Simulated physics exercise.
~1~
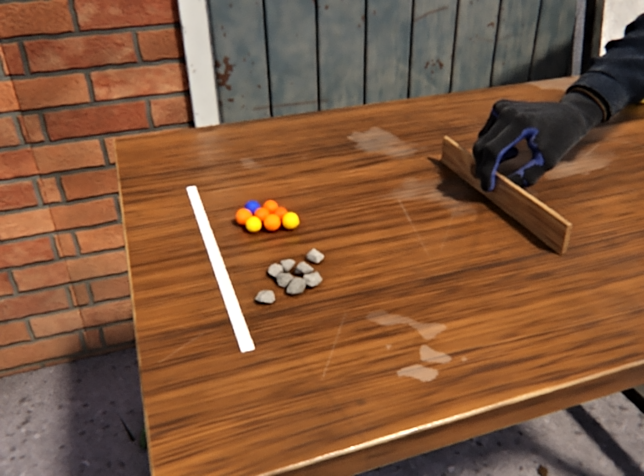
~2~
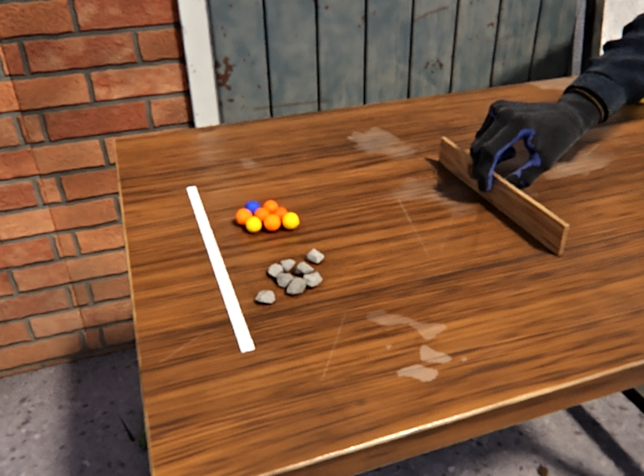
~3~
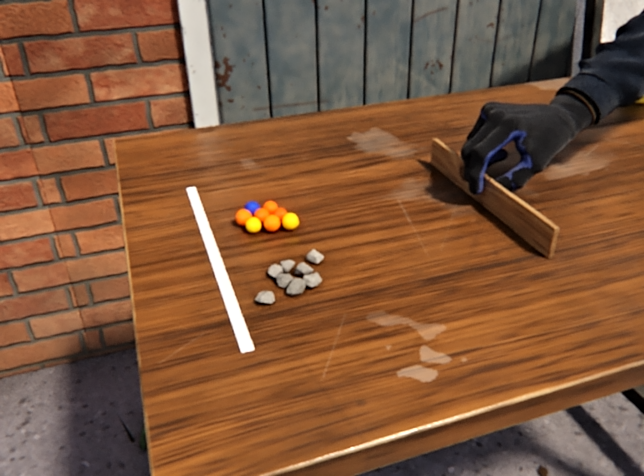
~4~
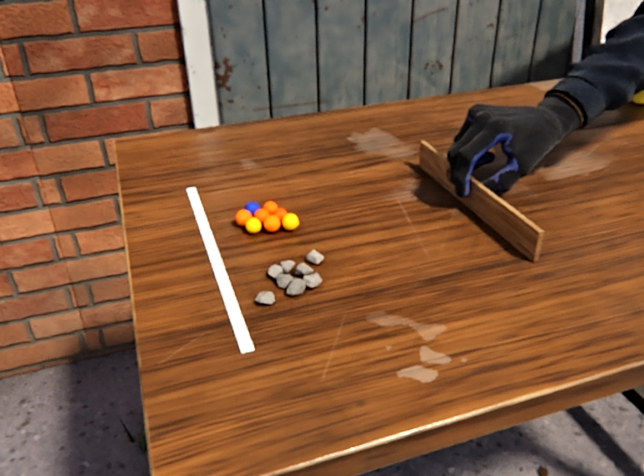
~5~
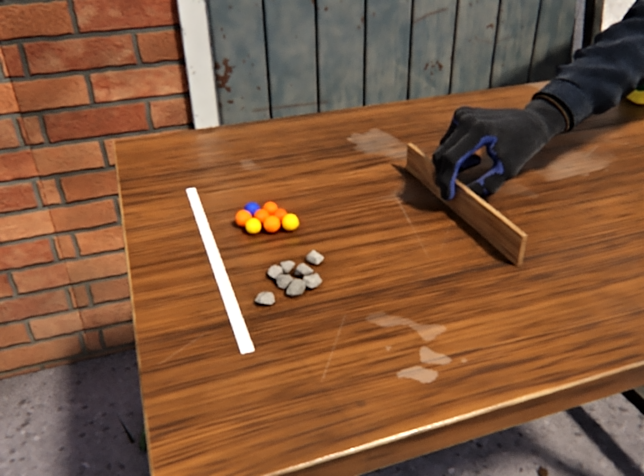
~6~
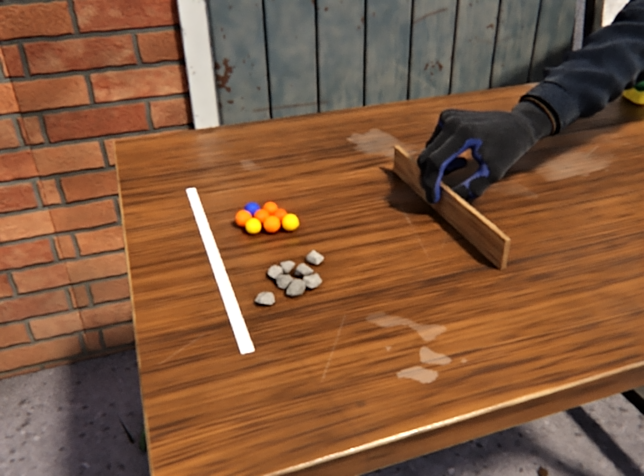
On a wooden table beside a brick wall, a gloved hand holding a strip of wood slides it left across the surface, while small colorful balls, grey stones and a line of white tape stay still.
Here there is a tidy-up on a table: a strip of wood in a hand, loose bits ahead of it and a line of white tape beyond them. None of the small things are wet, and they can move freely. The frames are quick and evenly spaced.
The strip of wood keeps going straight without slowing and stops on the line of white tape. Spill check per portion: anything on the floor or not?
Nearer portion - none on the floor; farther portion - some on the floor.
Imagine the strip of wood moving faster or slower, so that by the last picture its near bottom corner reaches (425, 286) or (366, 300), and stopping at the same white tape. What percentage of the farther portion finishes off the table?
Around 100 per cent first, then around 100 per cent.
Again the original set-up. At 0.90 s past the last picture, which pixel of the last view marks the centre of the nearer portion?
Its centre is near (203, 295).
Then, 0.44 s later than the last frame, strip of wood still moving, near (326, 207); nearer portion all on the table, its front near (264, 298); farther portion all on the table, its front near (244, 219).
Then, 0.90 s later than the last frame, strip of wood stopped at the white tape; nearer portion all on the table, its front near (184, 290); farther portion all on the table, its front near (156, 241).
Then, 1.18 s later than the last frame, strip of wood stopped at the white tape; nearer portion all on the table, its front near (173, 288); farther portion the larger part over the edge.
When it is over, strip of wood stopped at the white tape; nearer portion all on the table, its front near (173, 288); farther portion every one over the edge.
